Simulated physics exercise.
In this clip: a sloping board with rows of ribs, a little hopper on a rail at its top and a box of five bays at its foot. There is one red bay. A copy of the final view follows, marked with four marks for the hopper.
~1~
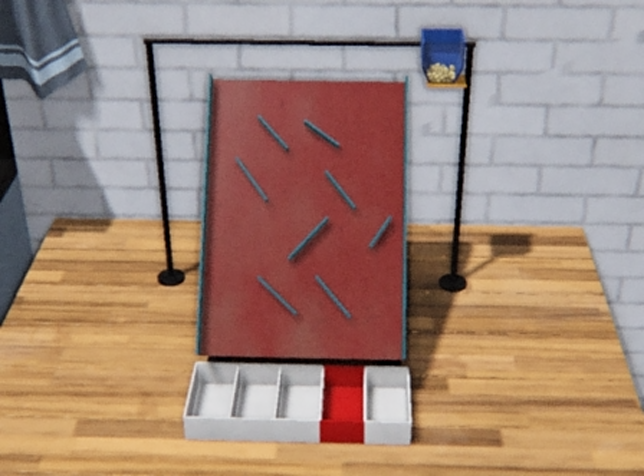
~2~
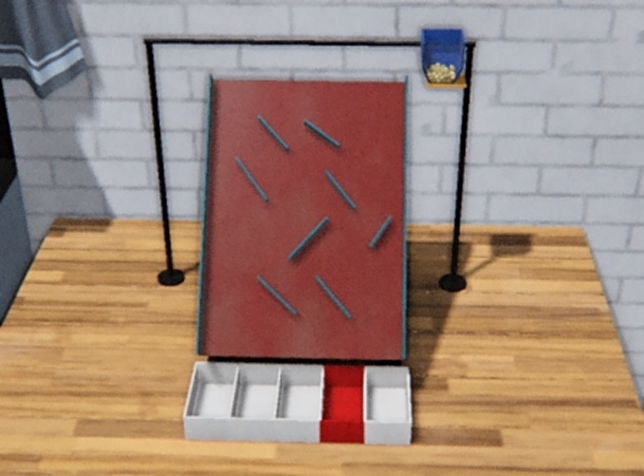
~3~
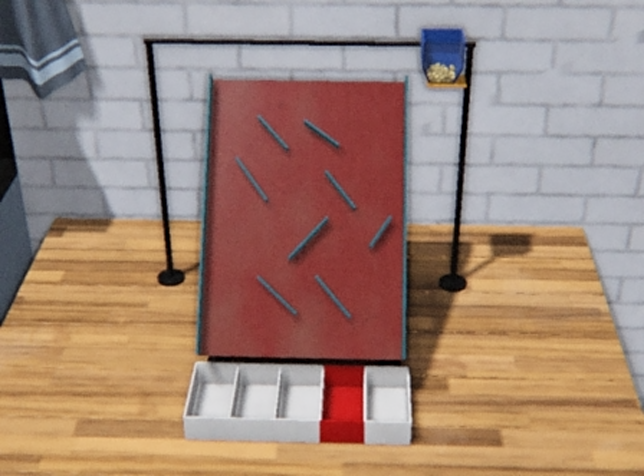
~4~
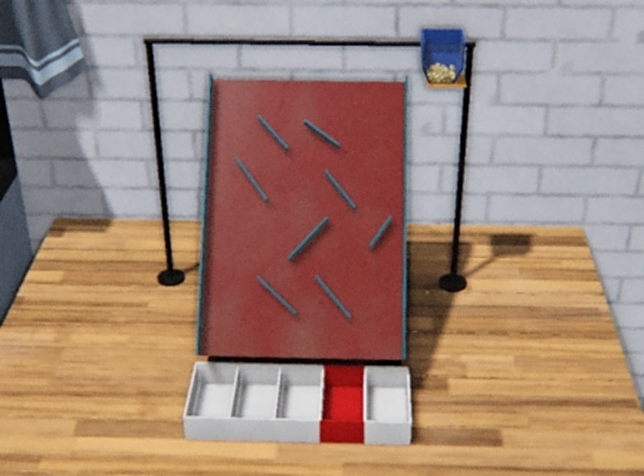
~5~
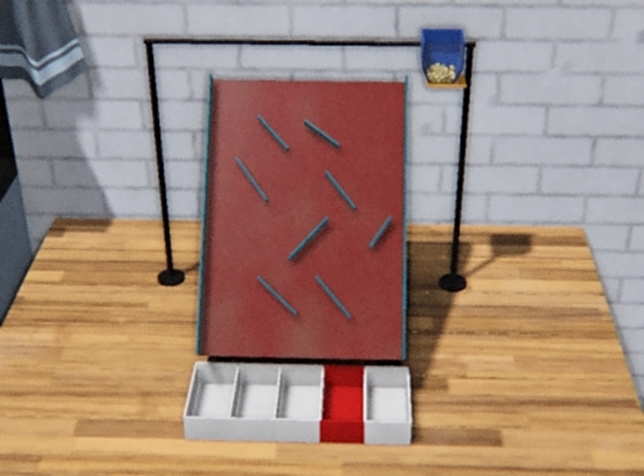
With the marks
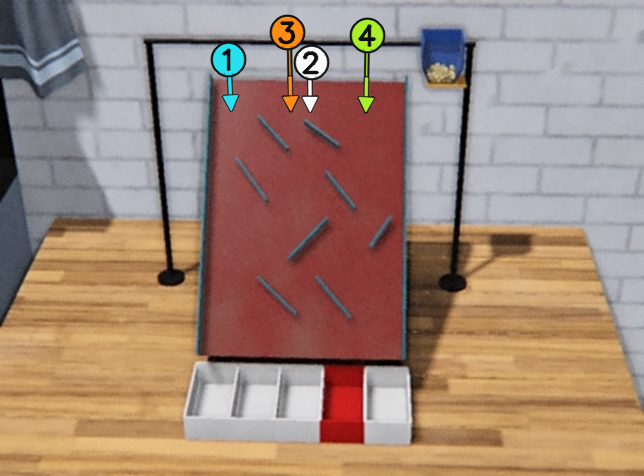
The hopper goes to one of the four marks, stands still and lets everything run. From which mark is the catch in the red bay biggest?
Best: 3.
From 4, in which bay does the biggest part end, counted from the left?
The fifth from the left.
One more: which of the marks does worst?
The answer is 4.
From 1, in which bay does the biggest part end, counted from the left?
The first.
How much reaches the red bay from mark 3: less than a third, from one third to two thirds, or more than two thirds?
Mark 3 gives from one third to two thirds.
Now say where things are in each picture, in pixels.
In the first frame, hopper (439, 75), soya beans, door shut.
In the second frame, ribs (258, 115) to (287, 148), (304, 120) to (339, 145), (236, 157) to (267, 200).
In the third frame, ribs (326, 171) to (355, 207), (289, 258) to (327, 217), (370, 246) to (391, 216).
In the fourth frame, ribs (258, 276) to (296, 313), (316, 276) to (350, 317).
In the fifth frame, red bay (342, 430), number 4 of 5 from the left.
On the marked copy, mark 1 meets the board at (231, 105); mark 2 meets the board at (310, 106); mark 3 meets the board at (290, 105); mark 4 meets the board at (366, 106).
With 1, roughly a quarter in the red bay, roughly two thirds in other bays, about a tenth outside the box.
With 2, roughly a quarter in the red bay, roughly two thirds in other bays, about a tenth outside the box.
With 3, roughly half in the red bay, roughly a third in other bays, about a tenth outside the box.
With 4, just a few in the red bay, almost all in other bays, about a tenth outside the box.
